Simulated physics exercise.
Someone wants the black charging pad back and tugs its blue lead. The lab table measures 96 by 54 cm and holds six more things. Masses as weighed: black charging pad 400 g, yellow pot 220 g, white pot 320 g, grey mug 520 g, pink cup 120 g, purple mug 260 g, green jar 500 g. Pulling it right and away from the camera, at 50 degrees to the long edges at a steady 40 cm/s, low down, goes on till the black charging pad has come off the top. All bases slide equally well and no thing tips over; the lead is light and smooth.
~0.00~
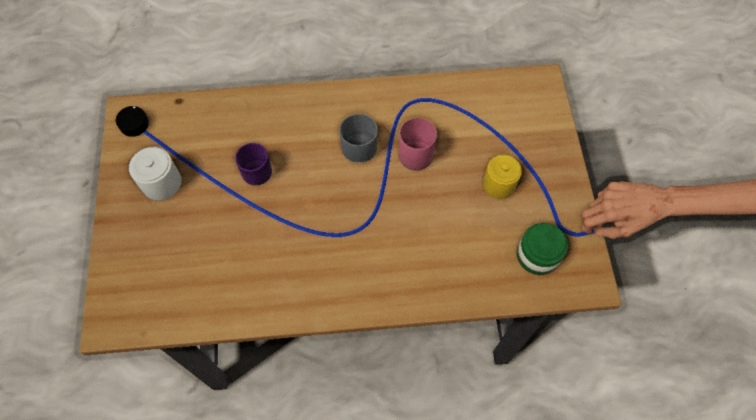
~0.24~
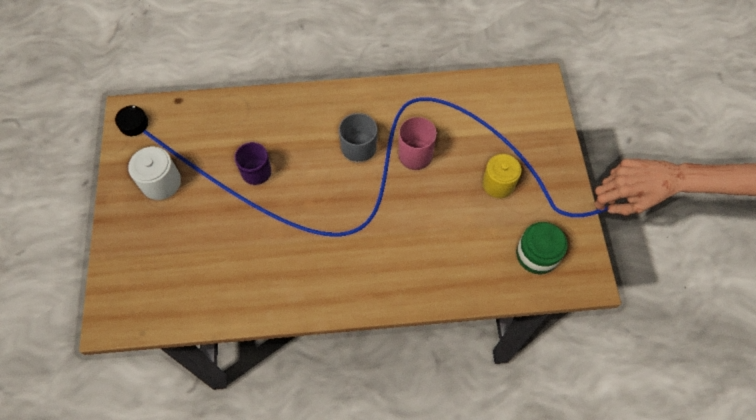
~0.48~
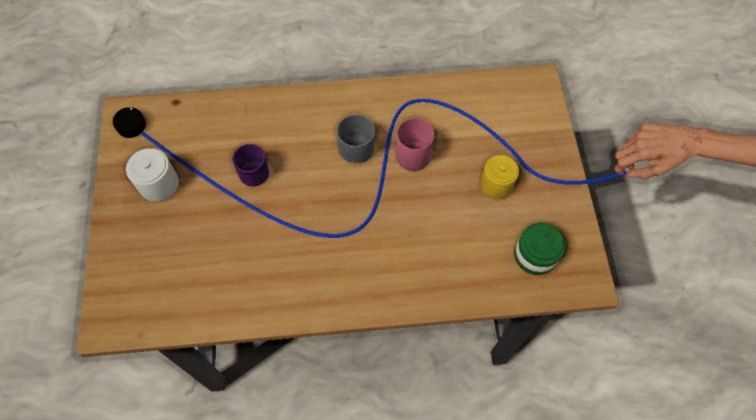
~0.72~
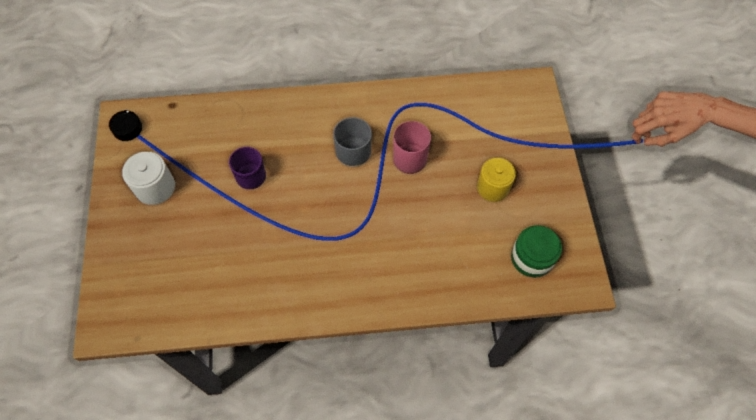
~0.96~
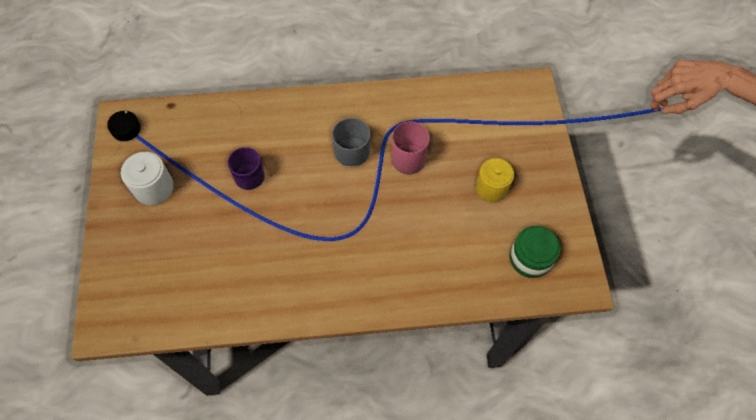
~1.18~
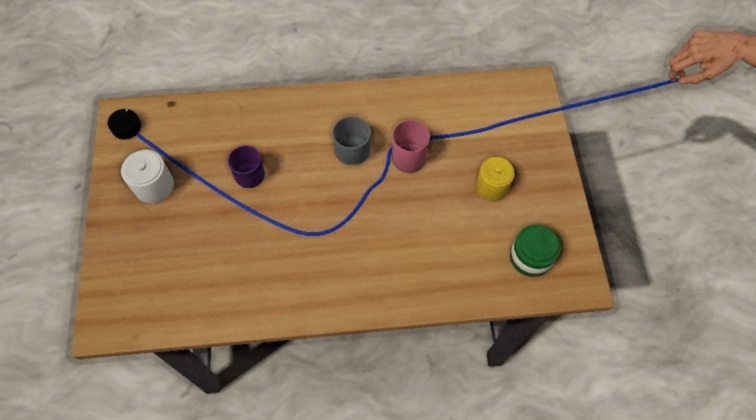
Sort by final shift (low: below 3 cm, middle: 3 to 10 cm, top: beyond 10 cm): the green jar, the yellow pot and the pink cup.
The green jar hardly moves, the yellow pot hardly moves, the pink cup shifts a middling way.
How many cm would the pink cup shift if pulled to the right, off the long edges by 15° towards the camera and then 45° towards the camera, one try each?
First try roughly 14 cm, second try roughly 20 cm.
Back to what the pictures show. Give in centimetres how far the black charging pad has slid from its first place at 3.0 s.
Shift at that time: About 48 cm.
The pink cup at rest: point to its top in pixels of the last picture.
It comes to rest with its top near pixel (450, 137).
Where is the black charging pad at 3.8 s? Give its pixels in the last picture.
Pixel estimate: Close to (481, 89).
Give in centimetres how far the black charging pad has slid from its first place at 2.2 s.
I reckon some 18 cm.
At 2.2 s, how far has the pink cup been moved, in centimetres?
I'd put it at close to 1 cm.
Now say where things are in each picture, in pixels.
Charging pad (130, 118); green jar (547, 240); yellow pot (506, 166); pink cup (418, 133); lead through (508, 144) (394, 128) (326, 234) (207, 176); 0 cm pulled, in the first frame.
Lead through (455, 107) (326, 234); 6 cm pulled, in the second frame.
Lead through (453, 108) (324, 235); 15 cm pulled, in the third frame.
Lead through (450, 112) (321, 238); 25 cm pulled, in the fourth frame.
Lead through (467, 122) (319, 239); 34 cm pulled, in the fifth frame.
Charging pad (122, 121); green jar (540, 242); yellow pot (499, 168); pink cup (411, 136); lead through (560, 109) (419, 139) (320, 234) (200, 179); 43 cm pulled, in the sixth frame.
By 2.2 s the black charging pad has slid 18 cm, and the shifts are, purple mug 7 cm, pink cup 1 cm.
By 3.0 s the black charging pad has slid 48 cm, and the shifts are, purple mug 9 cm, grey mug 2 cm, pink cup 1 cm.
By 3.8 s the black charging pad has slid 73 cm, and the shifts are, purple mug 9 cm, pink cup 7 cm, grey mug 2 cm.
By 4.4 s the black charging pad is off the top, and the shifts are, purple mug 9 cm, pink cup 7 cm at (450, 137), grey mug 2 cm, green jar 0 cm at (540, 242), yellow pot 0 cm at (499, 168).
